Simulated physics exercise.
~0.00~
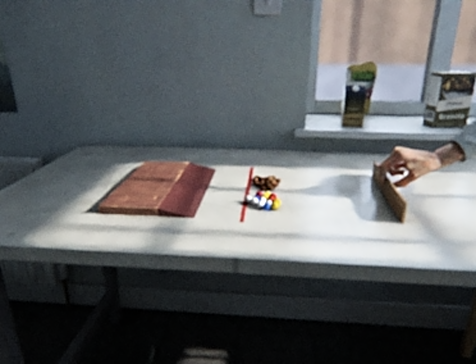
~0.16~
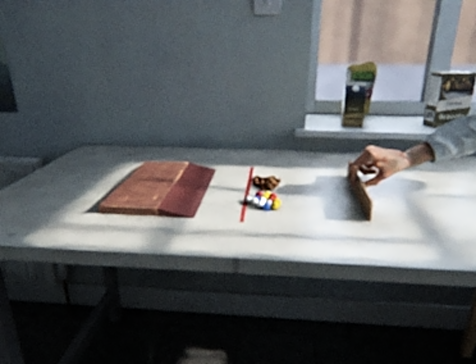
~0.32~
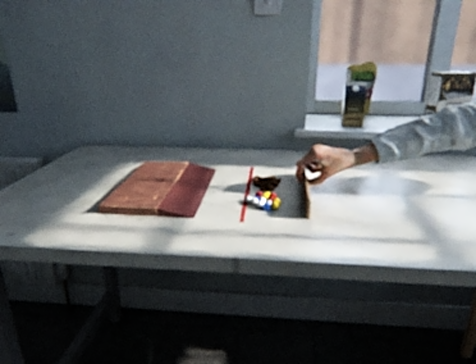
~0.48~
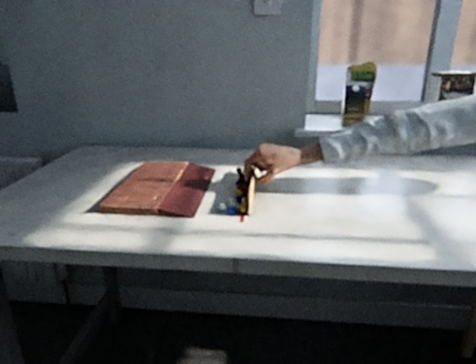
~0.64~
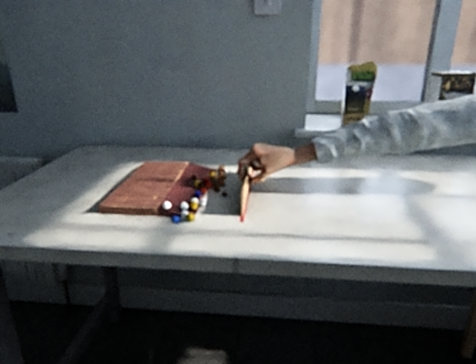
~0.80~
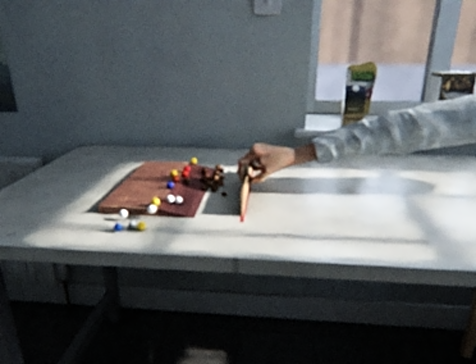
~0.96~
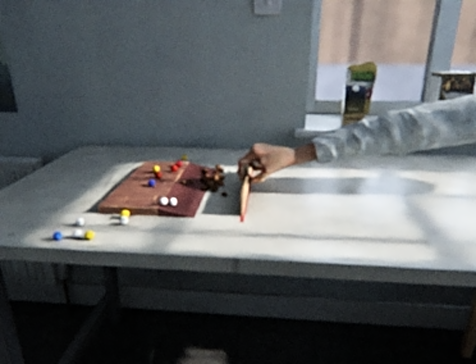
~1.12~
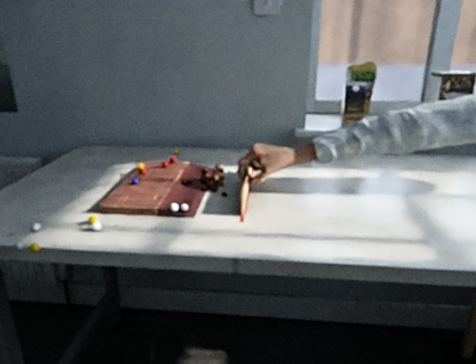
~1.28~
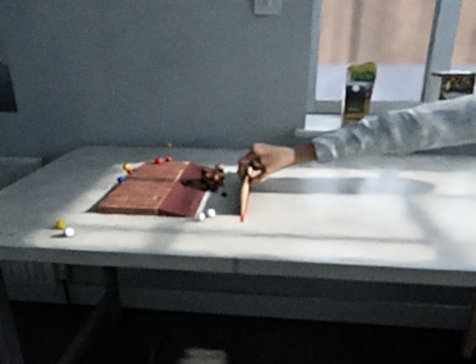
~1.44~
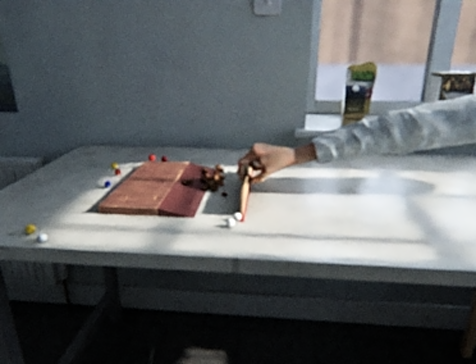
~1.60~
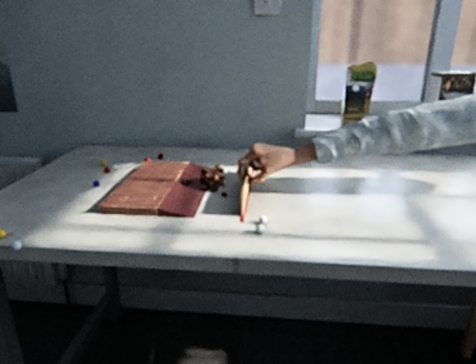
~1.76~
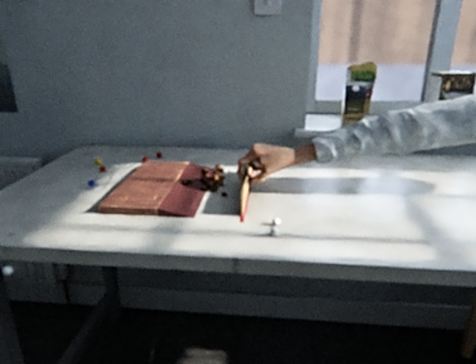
A hand slides a wooden strip left to red tape, scattering colourful balls over a slab.
